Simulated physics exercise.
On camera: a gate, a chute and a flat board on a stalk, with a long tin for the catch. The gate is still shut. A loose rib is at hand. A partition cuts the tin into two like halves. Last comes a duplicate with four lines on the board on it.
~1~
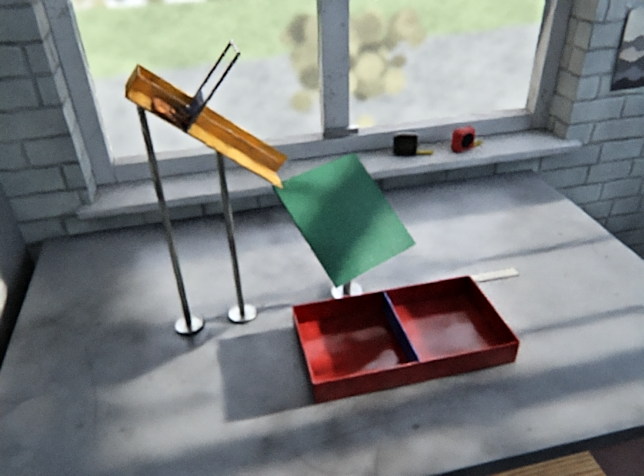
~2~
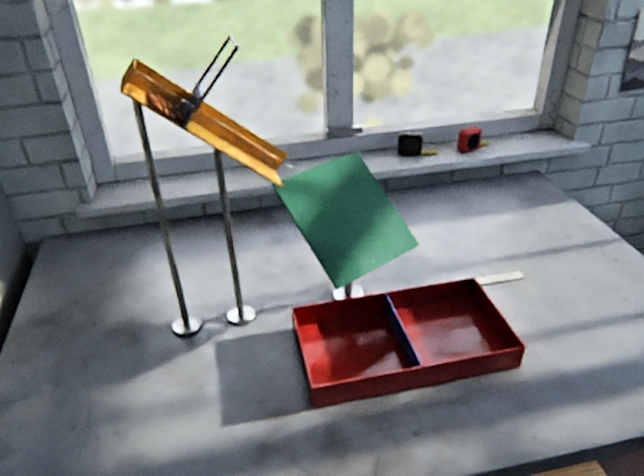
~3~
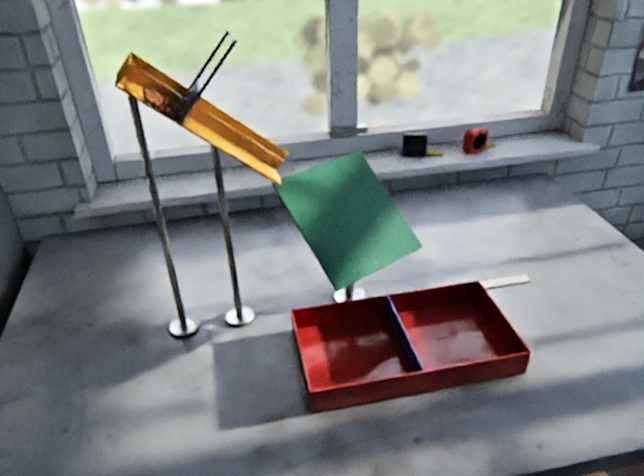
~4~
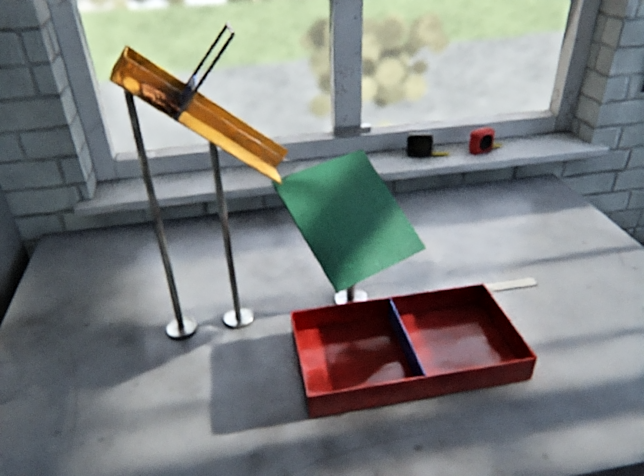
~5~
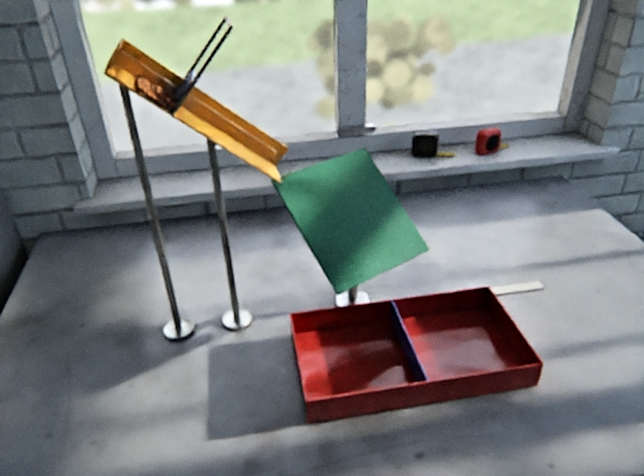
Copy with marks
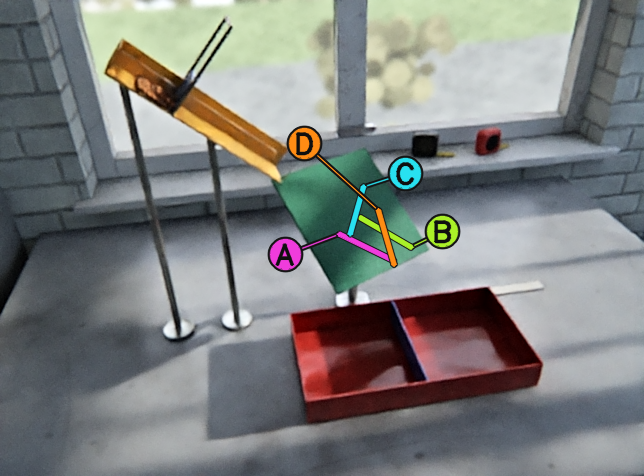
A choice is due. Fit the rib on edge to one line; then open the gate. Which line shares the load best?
Best: D.
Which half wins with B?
More lands on the right.
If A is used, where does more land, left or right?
Right.
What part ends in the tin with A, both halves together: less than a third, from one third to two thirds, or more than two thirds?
More than two thirds.
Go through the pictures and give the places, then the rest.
The first frame shows load behind the gate at (171, 114), cereal balls; lip of the chute at (279, 181), sloping fairly steeply.
The second frame shows middle of the board at (348, 215), tilted fairly steeply; middle of its low edge at (381, 266); of its high edge at (317, 166).
The third frame shows front corners of the tin at (311, 392) and (531, 352); front end of its middle wall at (424, 371); gate still shut at (195, 90).
The fourth frame shows middle of the load at (161, 100); lip at (278, 176).
The fifth frame shows middle of the load at (157, 95); lip at (278, 175).
On the marked copy, line A from (339, 234) to (393, 260); line B from (360, 217) to (411, 247); line C from (363, 186) to (350, 233); line D from (378, 210) to (394, 264).
If A is chosen, of what is caught, a small part in the left half, nearly all in the right.
If B is chosen, of what is caught, a small part in the left half, most in the right.
If C is chosen, of what is caught, most in the left half, about a quarter in the right.
If D is chosen, of what is caught, about half in the left half, about half in the right.
